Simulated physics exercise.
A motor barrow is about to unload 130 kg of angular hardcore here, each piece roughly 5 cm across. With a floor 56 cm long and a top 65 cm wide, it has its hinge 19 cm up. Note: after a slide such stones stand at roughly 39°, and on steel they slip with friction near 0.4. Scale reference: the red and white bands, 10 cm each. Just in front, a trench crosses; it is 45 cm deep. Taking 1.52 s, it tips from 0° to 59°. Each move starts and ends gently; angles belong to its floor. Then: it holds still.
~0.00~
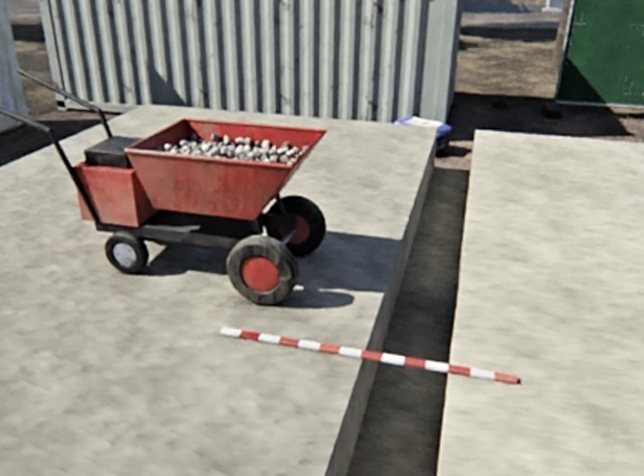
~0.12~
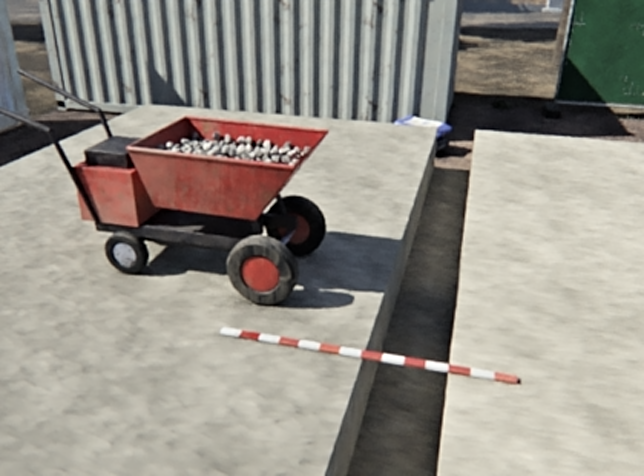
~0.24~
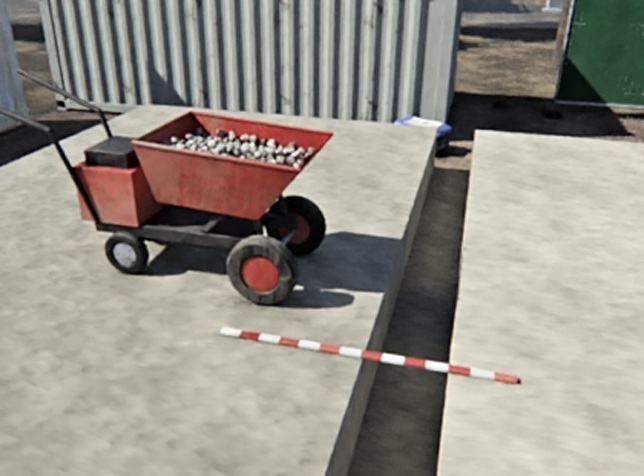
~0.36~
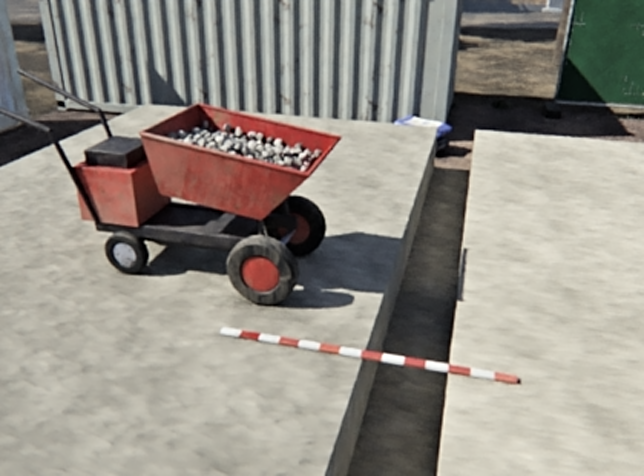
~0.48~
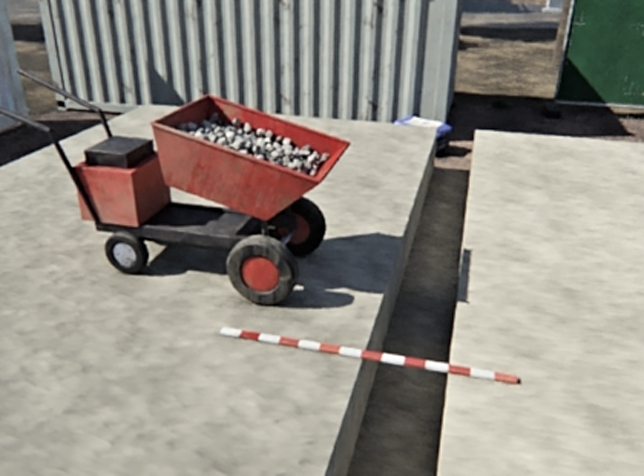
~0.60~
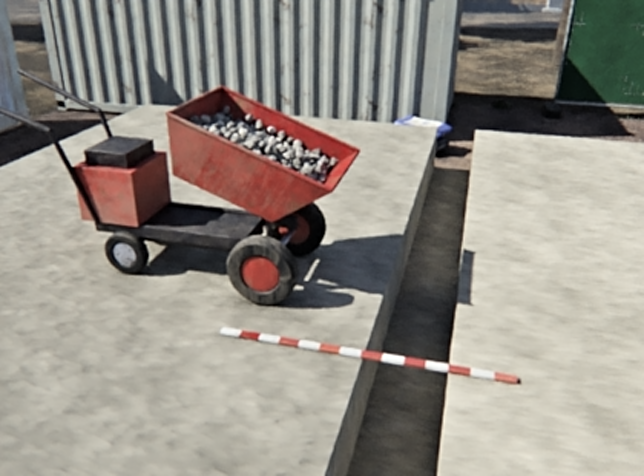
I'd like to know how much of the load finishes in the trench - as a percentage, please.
Somewhere near 19 per cent of it finishes in the trench.
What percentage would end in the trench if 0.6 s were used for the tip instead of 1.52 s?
Estimate: About 35 %.
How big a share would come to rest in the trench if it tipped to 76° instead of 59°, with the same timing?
The trench would hold about 100% of it.
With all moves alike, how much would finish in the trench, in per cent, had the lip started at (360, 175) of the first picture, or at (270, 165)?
First place roughly 5%, second roughly 15%.
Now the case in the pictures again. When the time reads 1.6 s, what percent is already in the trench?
About 0 per cent by then.
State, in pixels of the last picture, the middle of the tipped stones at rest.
Look at roughly (423, 363).
After 1.1 s the floor is at 50°; 100 % in the skip; the foremost stones are at (357, 219).
After 1.6 s the floor is at 59°; 98 % in the skip, 2 % in the trench; the foremost stones are at (415, 283).
After 2.0 s the floor is at 59°; 90 % in the skip, 10 % in the trench; the foremost stones are at (443, 365).
After 3.9 s the floor is at 59°; 81 % in the skip, 19 % in the trench; the foremost stones are at (445, 369).
